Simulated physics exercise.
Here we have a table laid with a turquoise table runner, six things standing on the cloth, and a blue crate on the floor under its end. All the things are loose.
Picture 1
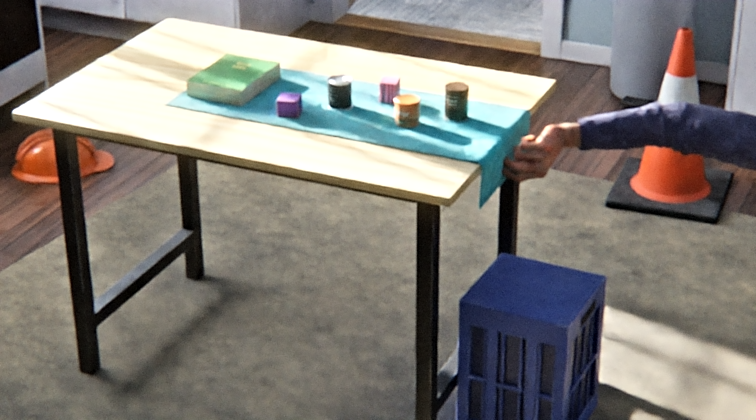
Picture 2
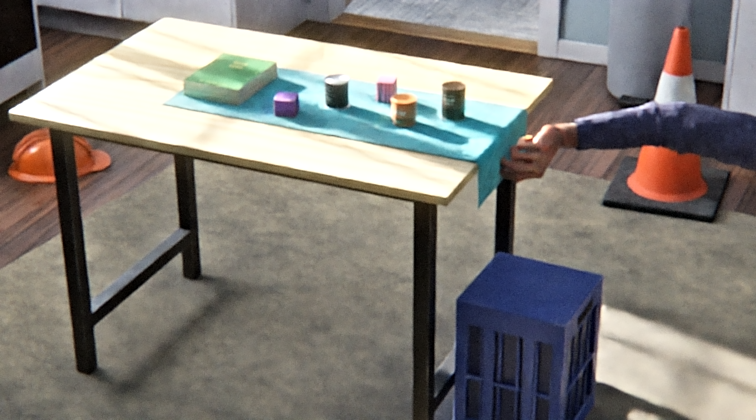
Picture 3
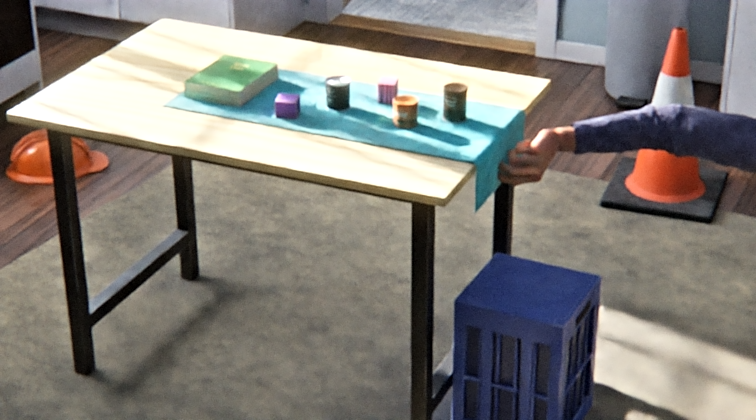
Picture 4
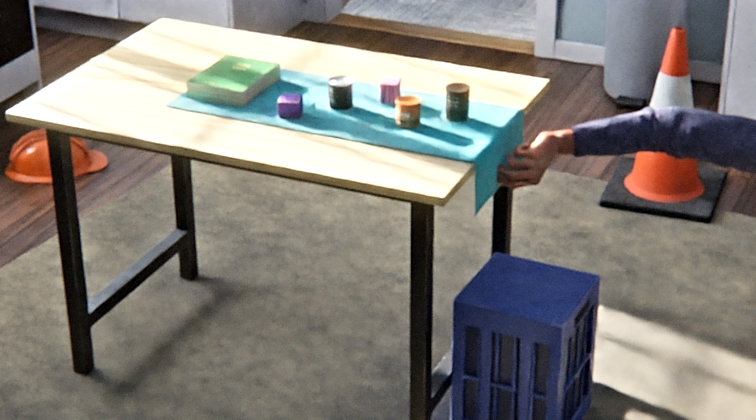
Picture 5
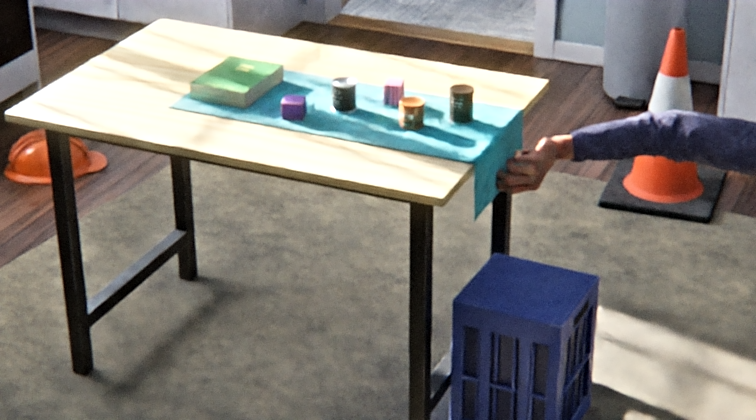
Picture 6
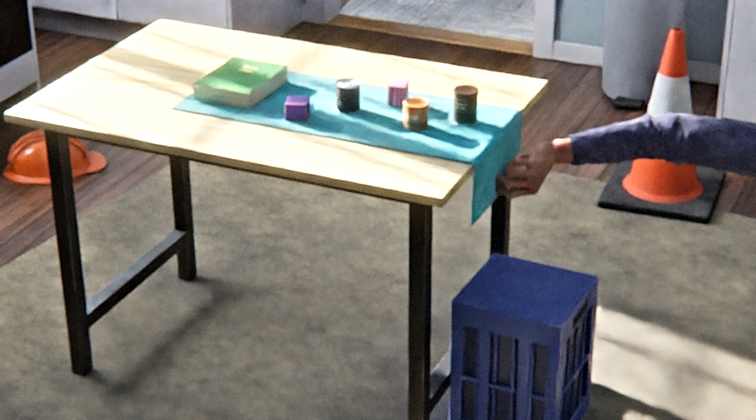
At the start, a hand grips the overhanging right end of a turquoise runner on a table, with six objects on the cloth and a blue crate below. The hand draws the end down slightly, and then the green-topped item, cubes, cans and orange pot shift a little rightward with the cloth, still upright.
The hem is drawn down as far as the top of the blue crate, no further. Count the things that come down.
It carries off two.
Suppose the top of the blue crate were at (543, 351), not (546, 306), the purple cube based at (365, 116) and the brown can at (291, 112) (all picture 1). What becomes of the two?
The purple cube drops off, the brown can remains up.
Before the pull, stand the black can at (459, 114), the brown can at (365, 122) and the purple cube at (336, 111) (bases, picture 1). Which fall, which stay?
The black can tumbles off; the brown can survives; the purple cube survives.
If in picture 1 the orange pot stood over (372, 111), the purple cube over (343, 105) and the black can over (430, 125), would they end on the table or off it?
The orange pot remains up; the purple cube survives; the black can comes down.
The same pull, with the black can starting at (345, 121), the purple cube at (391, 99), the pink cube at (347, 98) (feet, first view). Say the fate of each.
The black can keeps its place on top, the purple cube keeps its place on top, the pink cube holds on.
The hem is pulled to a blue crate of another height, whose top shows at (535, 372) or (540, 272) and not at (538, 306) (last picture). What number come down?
It would be 4 and 1.
A little later, hem near (497, 225); all still up.
Next, hem near (498, 250); brown can gone.
Later still, hem on the crate; brown can and orange pot gone.
When it is over, hem on the crate; brown can and orange pot gone. The answer is two.
